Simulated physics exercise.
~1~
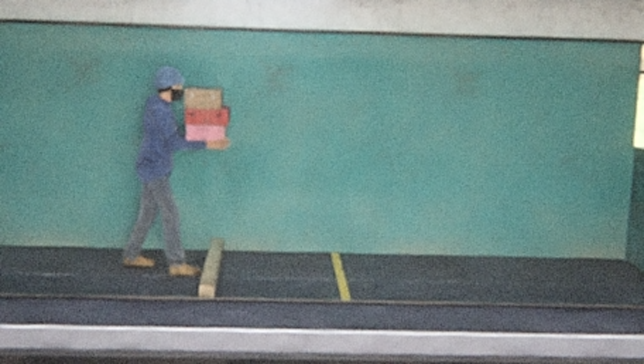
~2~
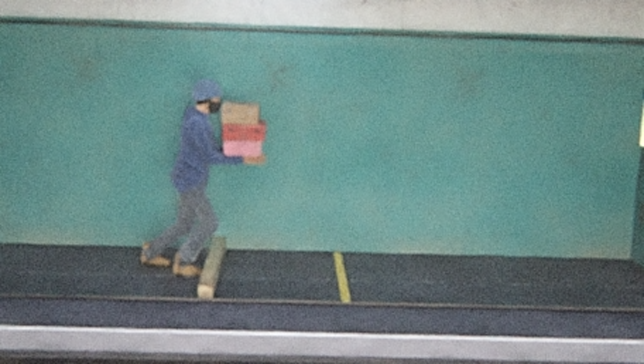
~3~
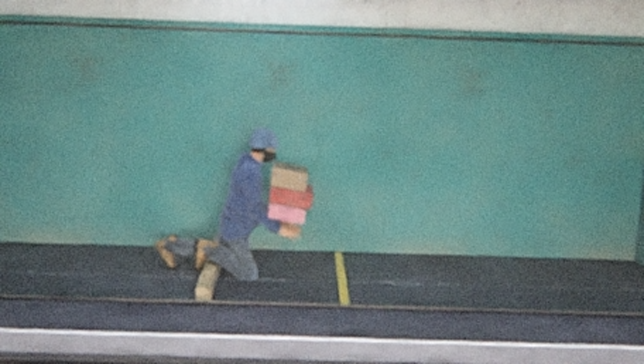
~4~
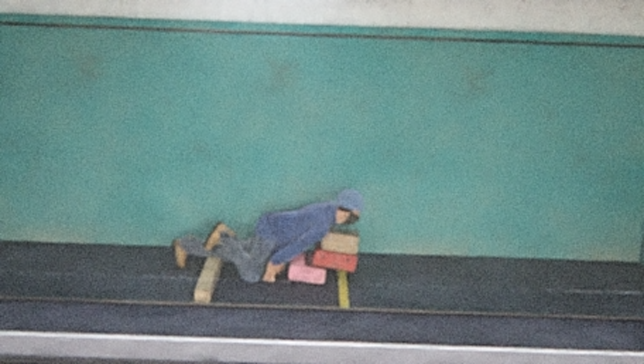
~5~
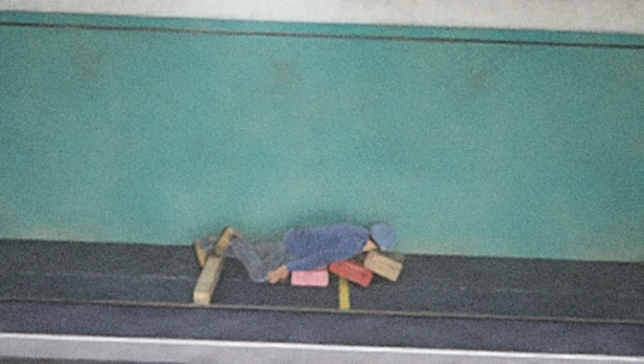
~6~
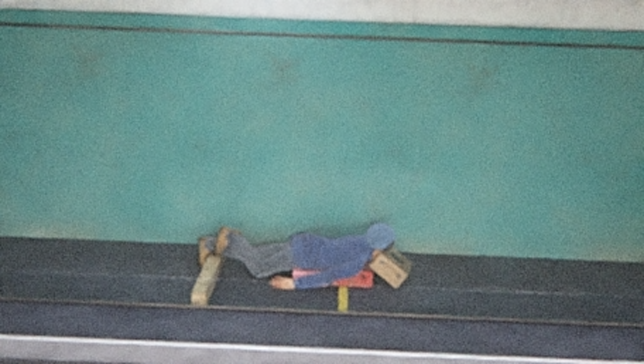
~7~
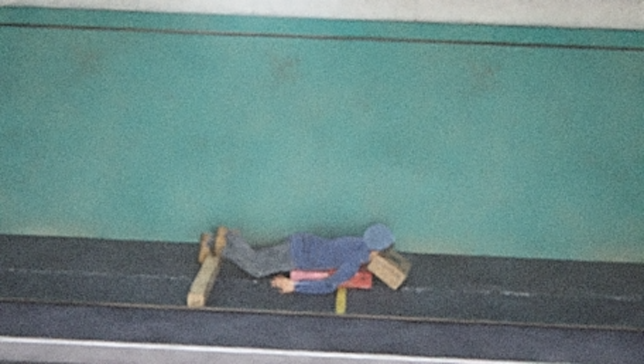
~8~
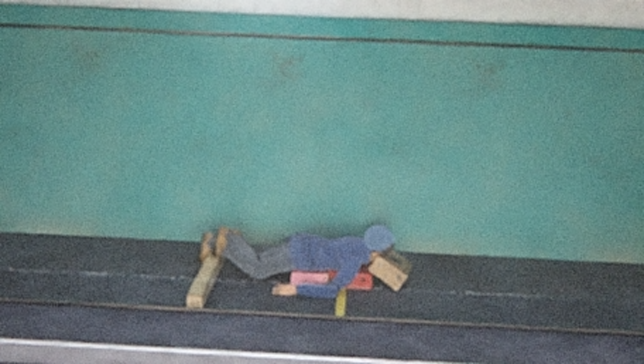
A man carrying three boxes trips over a low rail and falls flat onto them.
